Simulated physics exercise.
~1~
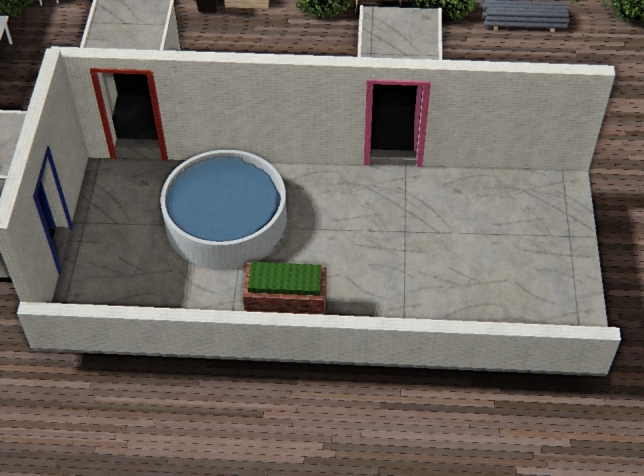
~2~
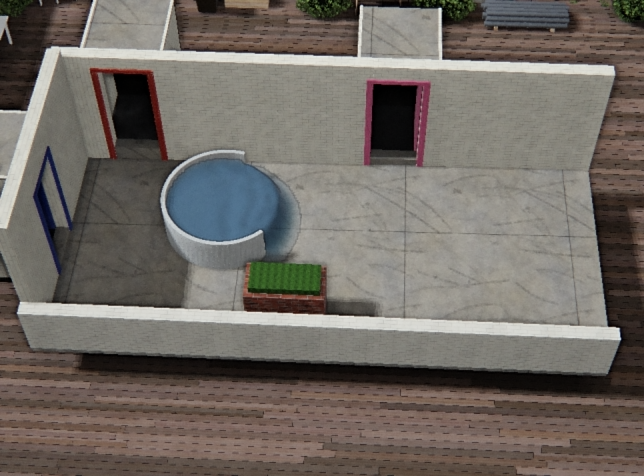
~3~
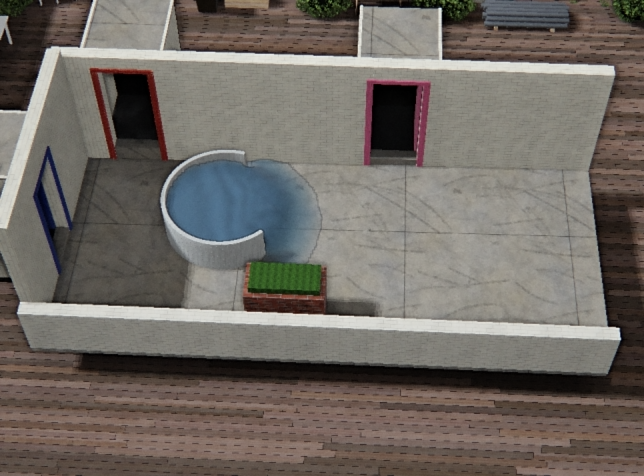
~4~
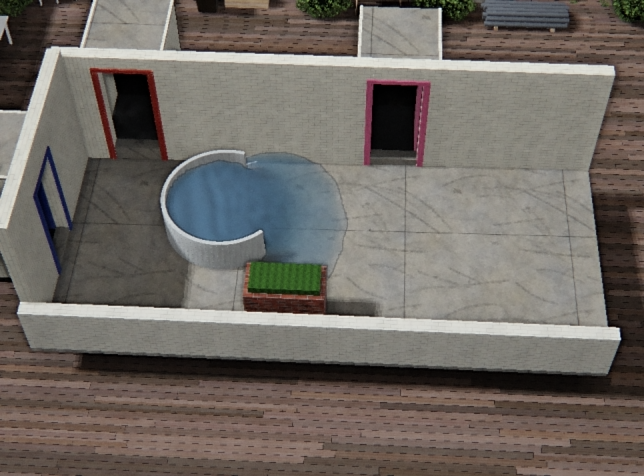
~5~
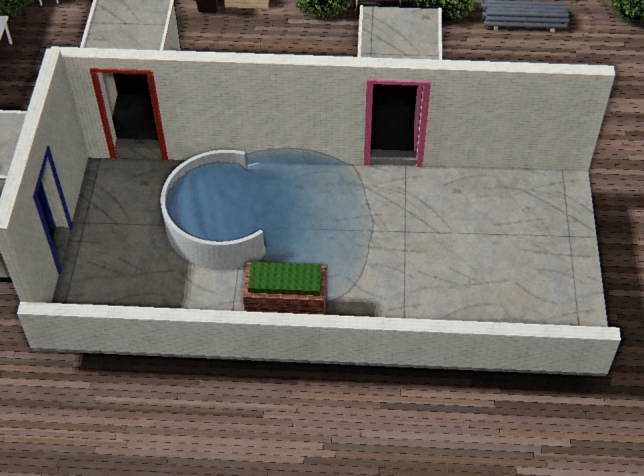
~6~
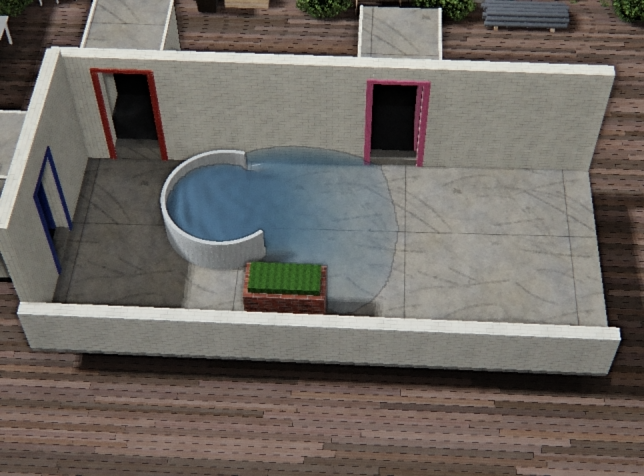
The clip opens on a round, white-walled pool standing whole and still in a walled alley with red, pink and blue doorways. Its right side opens, and water pours through the gap, spreading rightward across the pale paving in a widening sheet, passing behind the green-topped brick planter and reaching below the pink doorway.
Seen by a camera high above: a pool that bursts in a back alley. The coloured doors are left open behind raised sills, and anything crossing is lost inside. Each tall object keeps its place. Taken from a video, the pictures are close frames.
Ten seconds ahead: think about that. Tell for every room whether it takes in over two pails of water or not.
The blue door will not top two buckets. The pink door will not top two buckets. The red door will not top two buckets.
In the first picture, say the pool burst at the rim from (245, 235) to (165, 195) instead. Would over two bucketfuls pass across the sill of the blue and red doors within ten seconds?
In short: Blue exceeds the limit, red falls short.
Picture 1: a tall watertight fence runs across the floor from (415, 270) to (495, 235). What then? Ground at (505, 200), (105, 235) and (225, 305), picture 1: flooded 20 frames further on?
Lab note - spot 1 inundated, spot 2 parched, spot 3 parched.
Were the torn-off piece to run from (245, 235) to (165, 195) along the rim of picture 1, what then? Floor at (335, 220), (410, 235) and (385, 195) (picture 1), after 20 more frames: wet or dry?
The first spot is spared, the second spared, the third spared.
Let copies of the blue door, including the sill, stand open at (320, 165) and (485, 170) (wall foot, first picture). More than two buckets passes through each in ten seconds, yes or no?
Well, one comes out higher, the other comes out lower.
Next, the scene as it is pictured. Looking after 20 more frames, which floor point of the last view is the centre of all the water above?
Close to (366, 229), I reckon.
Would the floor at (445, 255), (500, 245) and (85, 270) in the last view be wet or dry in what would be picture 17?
Point 1: Drenched; point 2: Drenched; point 3: Not wet.
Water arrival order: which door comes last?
The blue door.
A moment on, water covers 45 % of the floor; the blue door not reached, the pink door wet at the sill, nothing in, the red door wet at the sill, nothing in.
Next, water covers 65 % of the floor; the blue door not reached, the pink door wet at the sill, nothing in, the red door wet at the sill, nothing in.
Then, water covers 75 % of the floor; the blue door not reached, the pink door wet at the sill, nothing in, the red door wet at the sill, nothing in.
Later, water covers 80 % of the floor; the blue door wet at the sill, nothing in, the pink door wet at the sill, nothing in, the red door wet at the sill, nothing in.
In the end, water covers 85 % of the floor; the blue door wet at the sill, nothing in, the pink door wet at the sill, nothing in, the red door wet at the sill, nothing in.
